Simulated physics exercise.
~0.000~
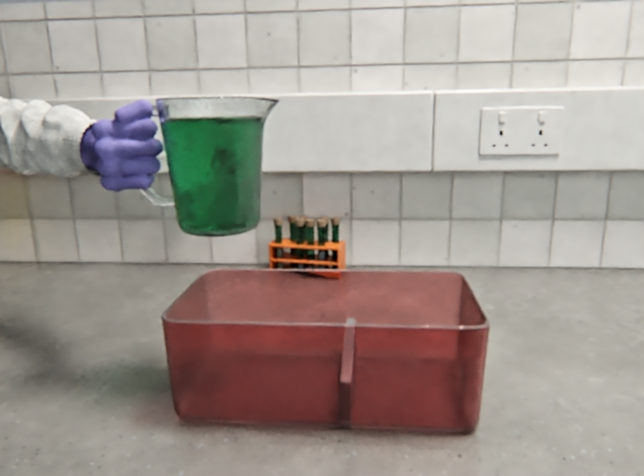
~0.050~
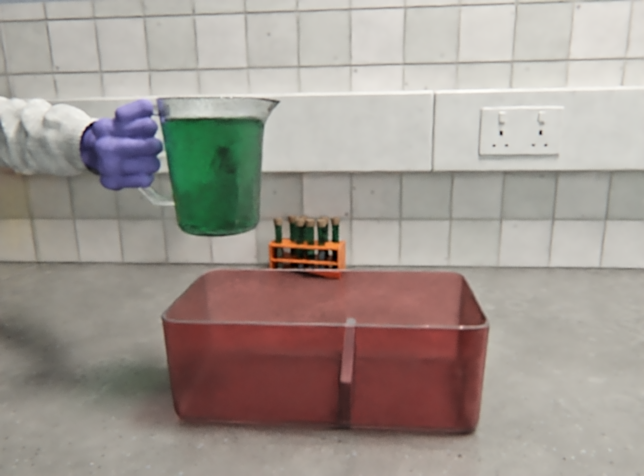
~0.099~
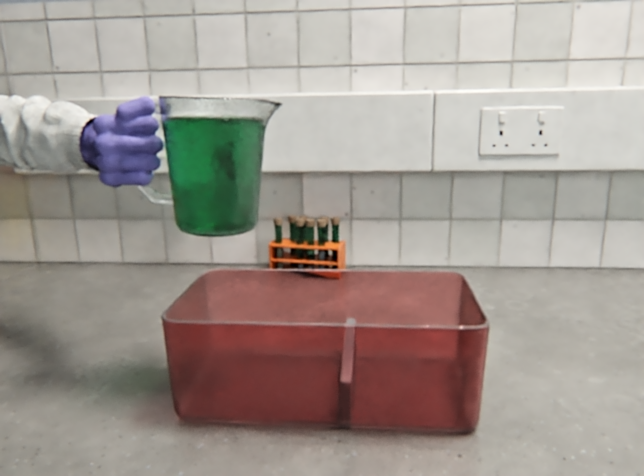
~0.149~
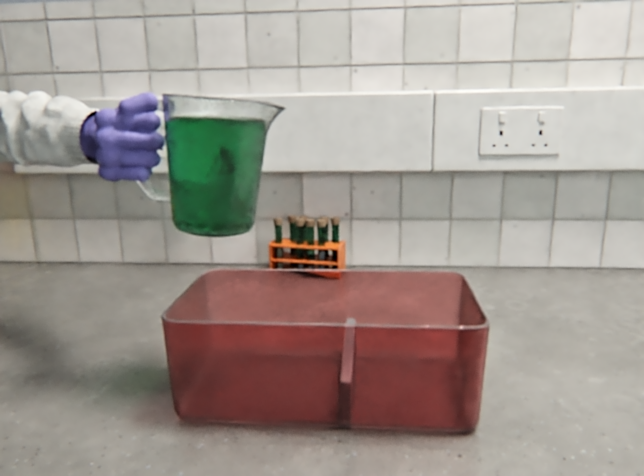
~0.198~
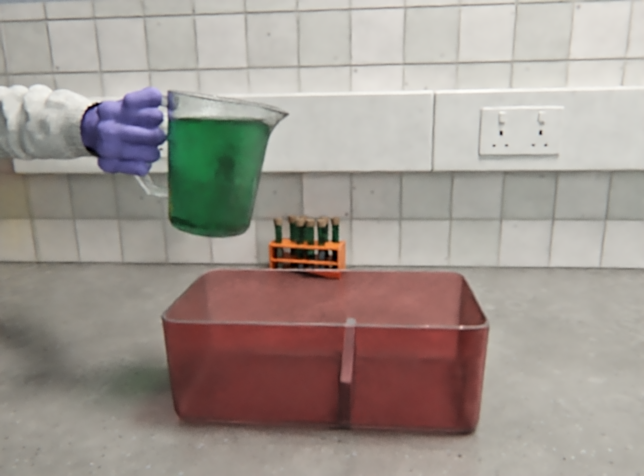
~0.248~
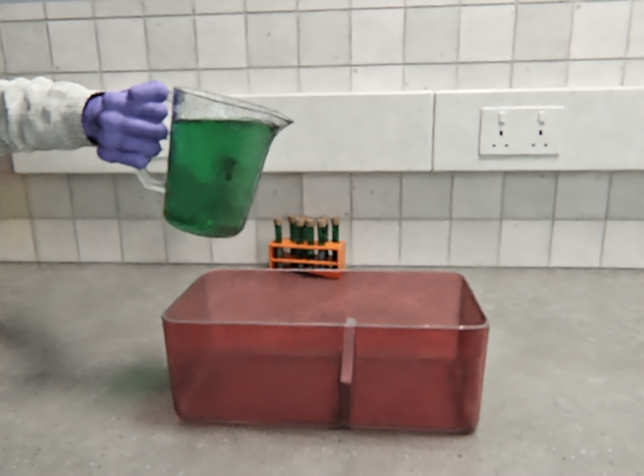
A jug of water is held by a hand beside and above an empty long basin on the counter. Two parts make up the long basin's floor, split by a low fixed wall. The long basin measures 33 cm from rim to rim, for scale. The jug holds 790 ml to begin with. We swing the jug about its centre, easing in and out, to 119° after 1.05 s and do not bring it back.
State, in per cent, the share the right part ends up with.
The right part ends up with roughly 42 %.
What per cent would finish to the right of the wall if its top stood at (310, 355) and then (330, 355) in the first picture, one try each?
The first gives near 90 per cent and the second near 70 per cent.
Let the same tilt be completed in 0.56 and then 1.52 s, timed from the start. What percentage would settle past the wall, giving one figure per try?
Try 1: Approx. 20 %; try 2: Approx. 60 %.
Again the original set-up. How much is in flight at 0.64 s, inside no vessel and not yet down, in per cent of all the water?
20 %.
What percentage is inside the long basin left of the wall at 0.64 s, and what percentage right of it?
0 per cent left and 8 right, roughly.
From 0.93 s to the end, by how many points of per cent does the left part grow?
It comes to near 26 per cent.
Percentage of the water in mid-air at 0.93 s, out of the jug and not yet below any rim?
Around 16 percent of it is airborne.
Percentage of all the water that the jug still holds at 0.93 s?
Remaining share: Approx. 14 %.
Then, 0.64 s in, the tilt is 79° and 72 per cent is still to pour, 0 is left of the wall and 8 right of it.
Then, 0.93 s in, the tilt is 115° and 13 per cent is still to pour, 31 is left of the wall and 41 right of it.
Then, 1.22 s in, the tilt is 119° and 0 per cent is still to pour, 56 is left of the wall and 42 right of it.
Then, 1.55 s in, the tilt is 119° and 0 per cent is still to pour, 56 is left of the wall and 42 right of it.
Finally, 56 per cent lies left of the wall, 42 right of it and 2 outside.
